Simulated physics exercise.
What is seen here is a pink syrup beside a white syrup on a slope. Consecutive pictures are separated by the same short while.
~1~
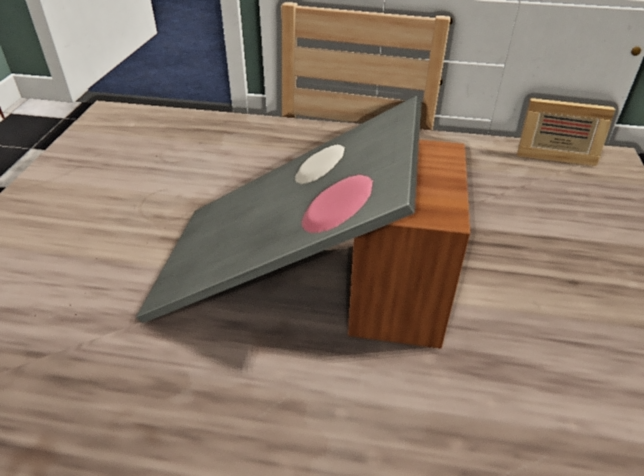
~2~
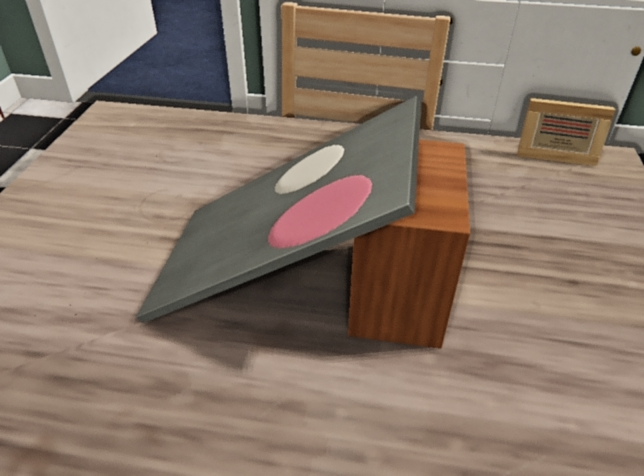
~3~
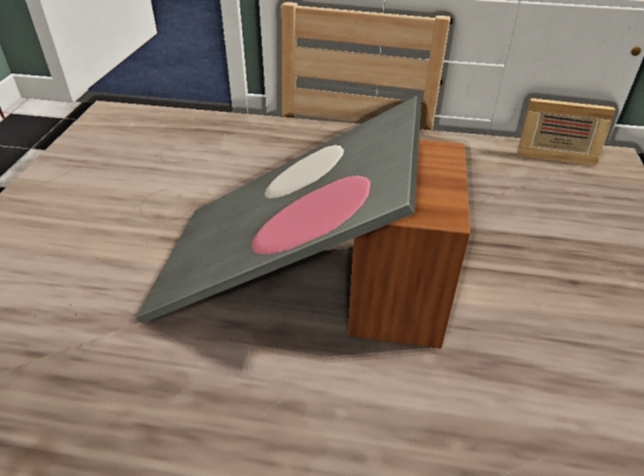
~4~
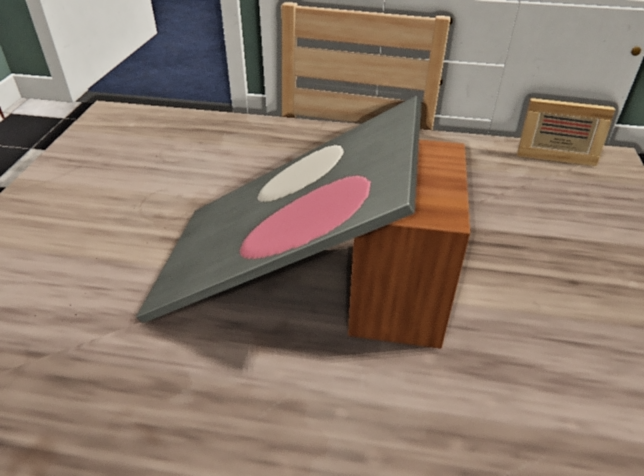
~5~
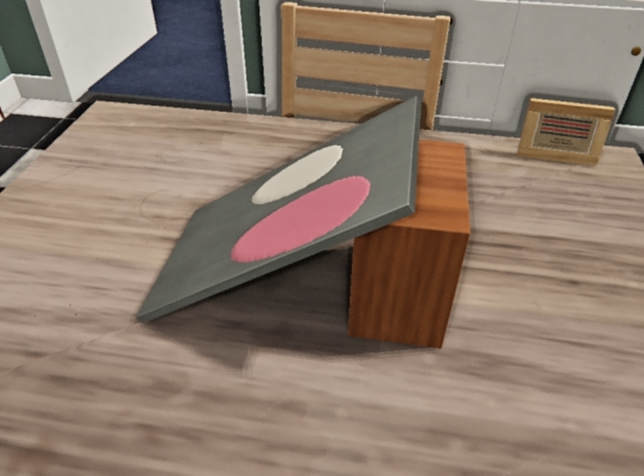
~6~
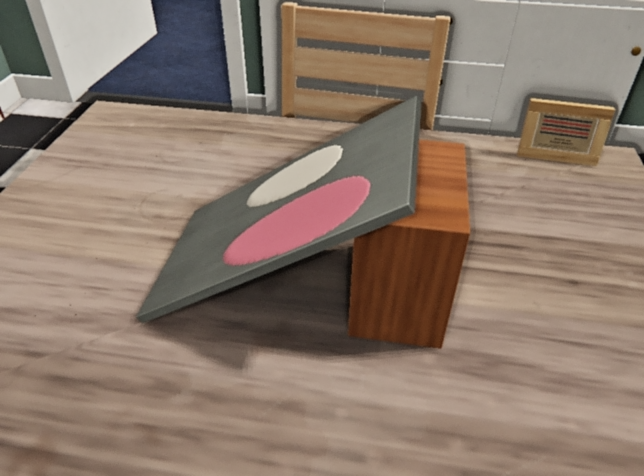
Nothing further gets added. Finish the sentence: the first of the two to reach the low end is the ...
... front one.
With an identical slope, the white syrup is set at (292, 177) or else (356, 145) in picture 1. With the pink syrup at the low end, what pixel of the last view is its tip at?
The tip reaches roughly (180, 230) on the first try and roughly (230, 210) on the second.
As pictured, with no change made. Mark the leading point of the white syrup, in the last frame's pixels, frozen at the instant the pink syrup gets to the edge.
Roughly (203, 221).
A moment on, the pink syrup is three quarters of the way down; the white syrup is three quarters of the way down.
Further on, the pink syrup is close to the edge; the white syrup is three quarters of the way down.
When it is over, the pink syrup is at the low edge; the white syrup is close to the edge.
